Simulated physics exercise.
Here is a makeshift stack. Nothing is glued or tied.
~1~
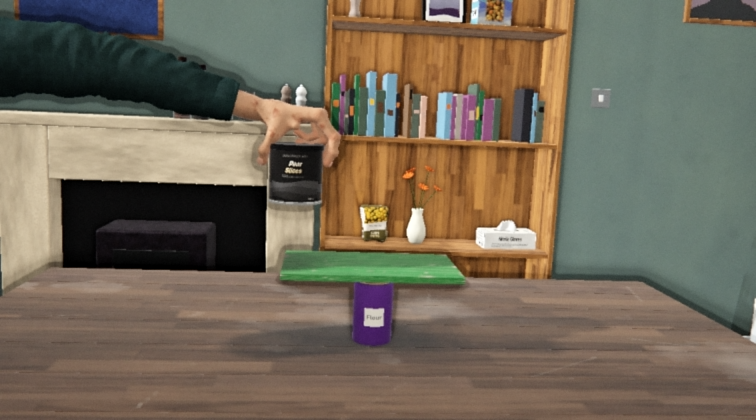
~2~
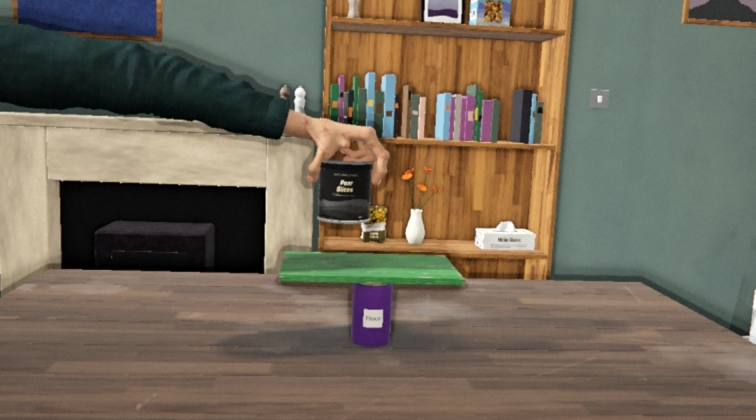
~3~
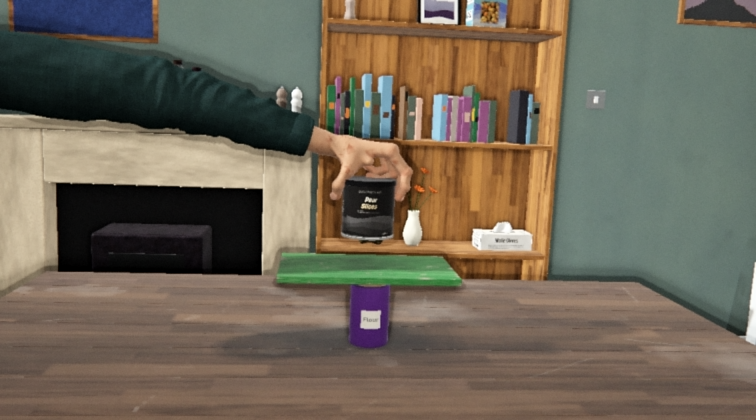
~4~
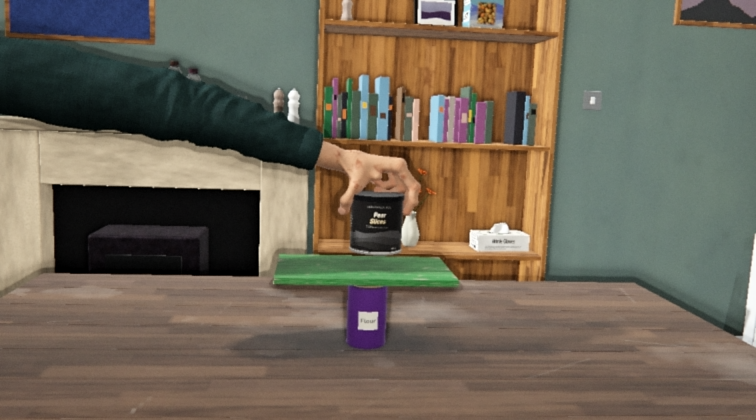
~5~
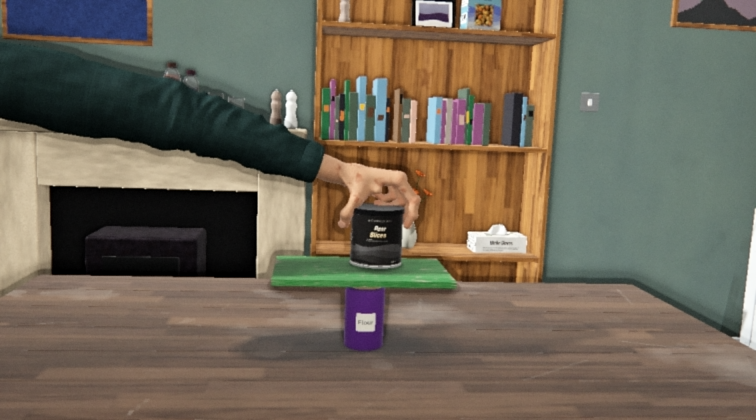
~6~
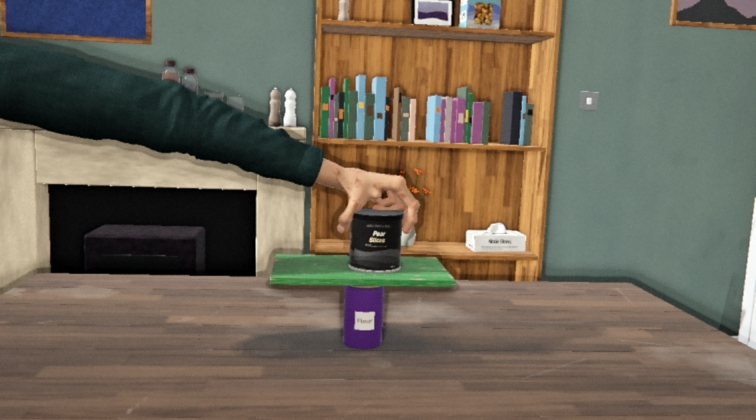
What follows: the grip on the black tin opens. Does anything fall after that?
As it turns out, it keeps its balance.
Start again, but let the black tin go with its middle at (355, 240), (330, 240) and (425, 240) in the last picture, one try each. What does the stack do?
First, it keeps its balance; second, it comes apart; third, it gives way.
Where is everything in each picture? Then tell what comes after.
The first picture shows coming down; black tin (296, 173); purple jar (373, 305).
The second picture shows coming down; black tin (345, 191); purple jar (372, 306).
The third picture shows coming down; black tin (369, 207); purple jar (370, 307).
The fourth picture shows coming down; black tin (377, 222); purple jar (367, 308).
The fifth picture shows coming down; black tin (377, 235); purple jar (365, 310).
The sixth picture shows set down, still held; black tin (376, 240); purple jar (364, 308).
Then, 0.20 s later than the last frame, all is still.
Then, 0.50 s later than the last frame, black tin resting near (376, 240).
When it is over, all 3 as before. End places, in pixels of the last picture, black tin near (376, 240). The stack holds.
